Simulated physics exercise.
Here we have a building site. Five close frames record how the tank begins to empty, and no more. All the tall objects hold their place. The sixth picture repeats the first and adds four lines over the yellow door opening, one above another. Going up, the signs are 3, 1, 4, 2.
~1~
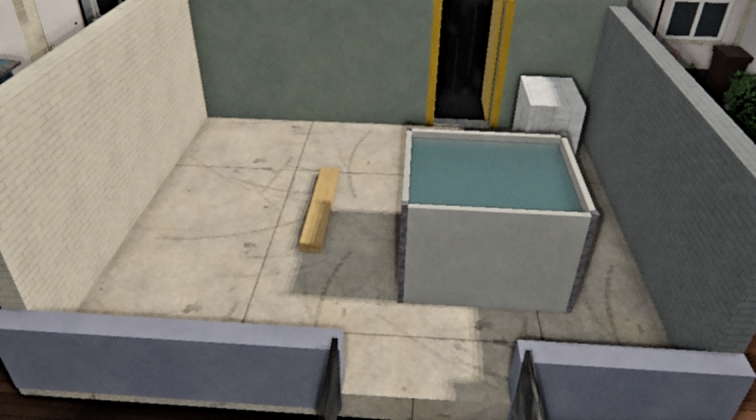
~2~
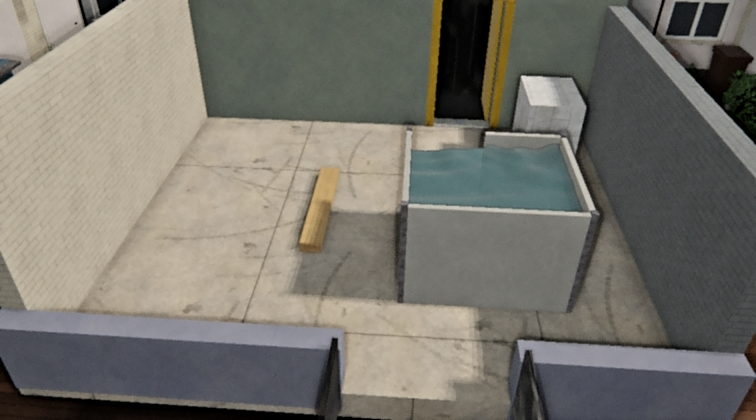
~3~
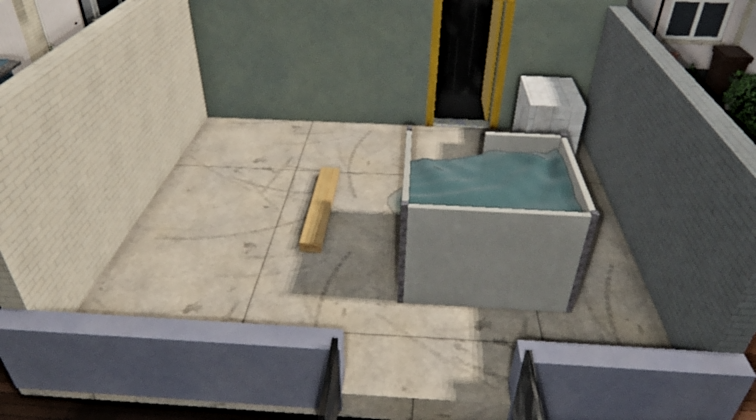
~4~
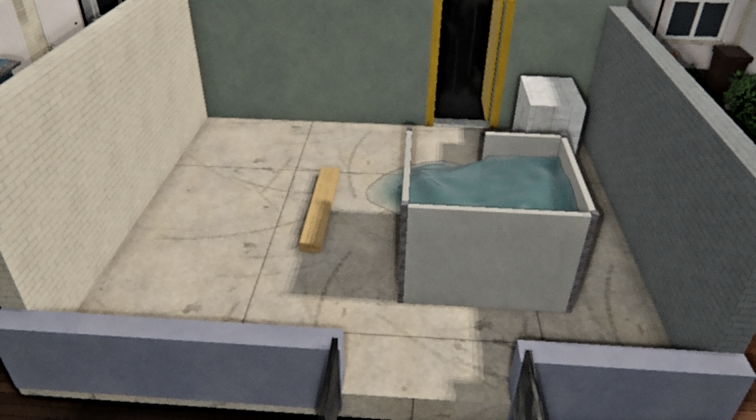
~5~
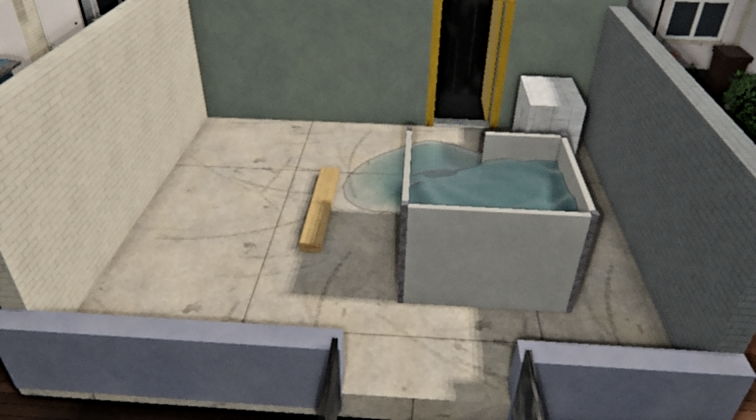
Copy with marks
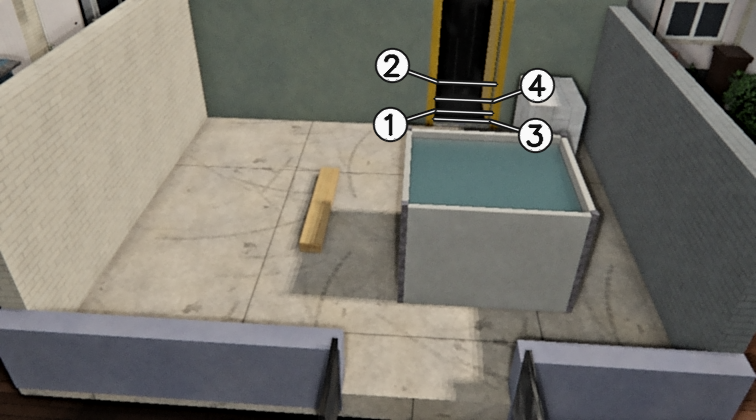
On a walled building site, the water in a square tank began to slosh and sink lower, then slipped out at the back left and spread in a shallow pool across the concrete behind the plank.
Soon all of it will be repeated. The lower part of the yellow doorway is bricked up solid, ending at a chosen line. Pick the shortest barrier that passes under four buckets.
That is line 4.
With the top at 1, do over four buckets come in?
Yes, that goes wrong.
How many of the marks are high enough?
Two of them.
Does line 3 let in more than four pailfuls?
Yes.
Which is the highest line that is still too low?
It is 1.
On the marked copy, 1 at (463, 112); 2 at (466, 83); 3 at (462, 120); 4 at (464, 100); from the bottom up 3, 1, 4, 2.
If 1 is chosen, about 14 bucketfuls get in.
If 2 is chosen, nothing gets over.
If 3 is chosen, dozens of bucketfuls pour in.
If 4 is chosen, a splash gets over, under a bucket.
